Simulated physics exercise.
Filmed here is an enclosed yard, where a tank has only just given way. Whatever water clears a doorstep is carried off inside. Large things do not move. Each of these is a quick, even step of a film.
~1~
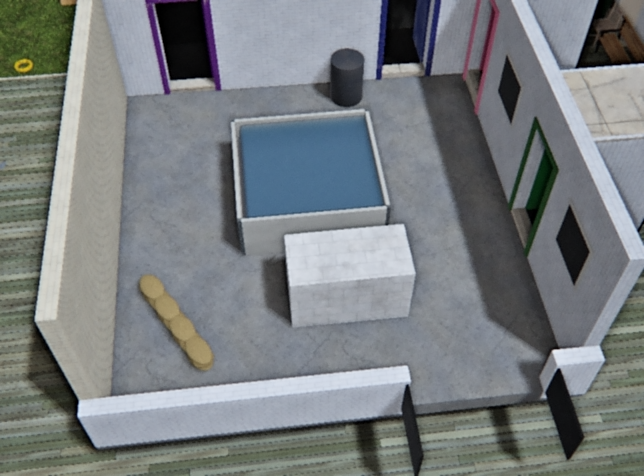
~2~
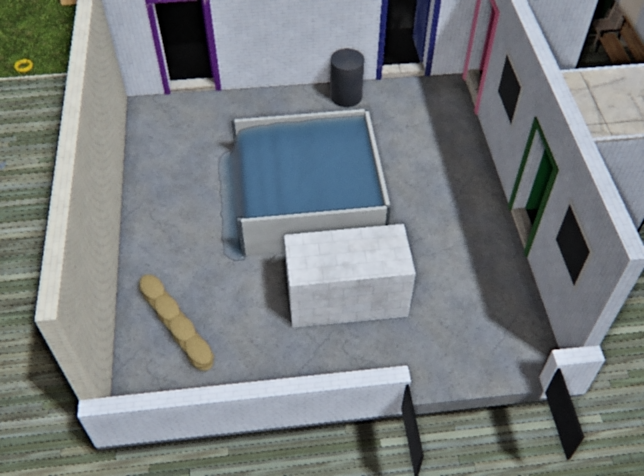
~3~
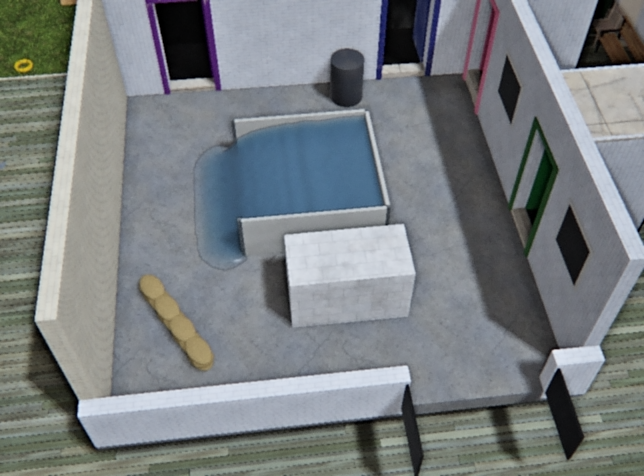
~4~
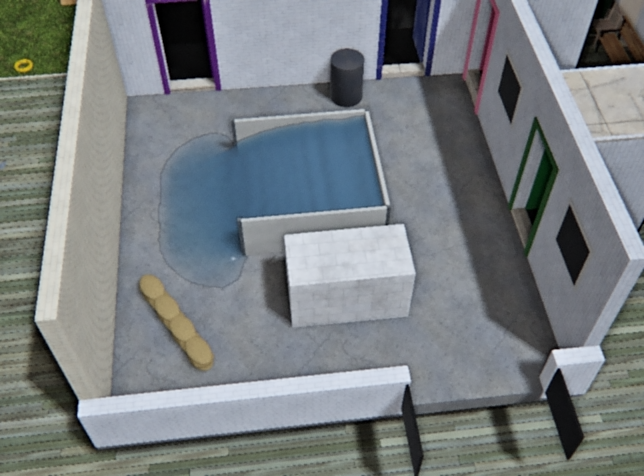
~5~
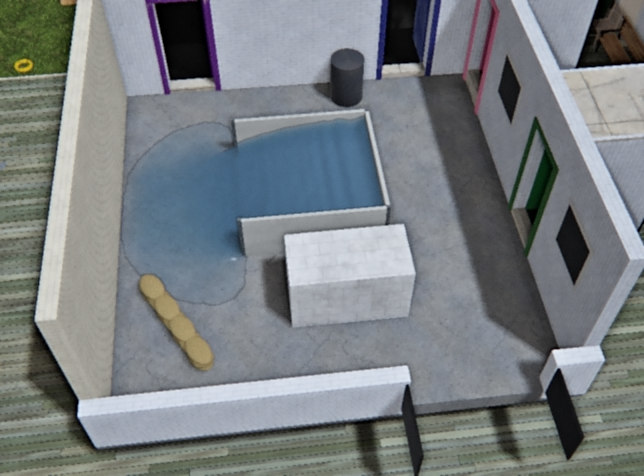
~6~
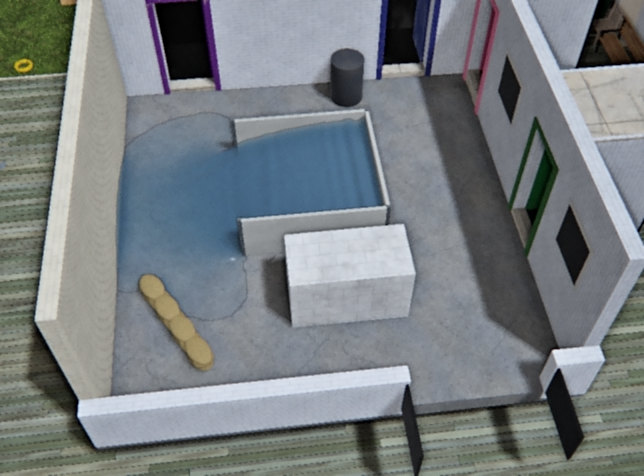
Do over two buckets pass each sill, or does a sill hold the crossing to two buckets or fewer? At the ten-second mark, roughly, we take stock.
The pink door is going to let through no more than allowed; the purple door is going to let through more than allowed; the blue door is going to let through no more than allowed; the green door is going to let through more than allowed.
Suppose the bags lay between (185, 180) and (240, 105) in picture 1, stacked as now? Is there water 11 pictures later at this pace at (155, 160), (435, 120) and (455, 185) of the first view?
Soaked, parched, parched.
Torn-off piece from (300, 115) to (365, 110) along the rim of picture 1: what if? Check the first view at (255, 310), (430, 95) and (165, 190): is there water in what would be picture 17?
Log: Point 1 unreached; point 2 inundated; point 3 unreached.
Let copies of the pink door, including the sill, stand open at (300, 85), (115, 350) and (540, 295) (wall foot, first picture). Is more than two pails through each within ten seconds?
Same order as asked - stays within the limit, stays within the limit and stays within the limit.
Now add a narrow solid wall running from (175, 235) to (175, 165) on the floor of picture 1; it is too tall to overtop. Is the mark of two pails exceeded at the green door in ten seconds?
Note: Green door remains below the limit.
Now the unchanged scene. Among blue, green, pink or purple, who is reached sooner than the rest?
It's the one in purple.
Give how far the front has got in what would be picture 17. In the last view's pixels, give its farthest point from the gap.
Farthest reach: About (110, 421).
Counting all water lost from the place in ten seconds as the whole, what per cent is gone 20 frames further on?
Close to 10 per cent.
A moment on, water covers 25 % of the floor; the pink door not reached, the purple door wet at the sill, nothing in, the blue door not reached, the green door not reached.
Next, water covers 35 % of the floor; the pink door not reached, the purple door wet at the sill, nothing in, the blue door not reached, the green door not reached.
Then, water covers 55 % of the floor; the pink door not reached, the purple door over two buckets in, the blue door not reached, the green door not reached.
Later, water covers 90 % of the floor; the pink door wet at the sill, nothing in, the purple door far over two buckets in, the blue door wet at the sill, nothing in, the green door under two buckets in.
In the end, water covers 95 % of the floor; the pink door wet at the sill, nothing in, the purple door far over two buckets in, the blue door wet at the sill, nothing in, the green door far over two buckets in.
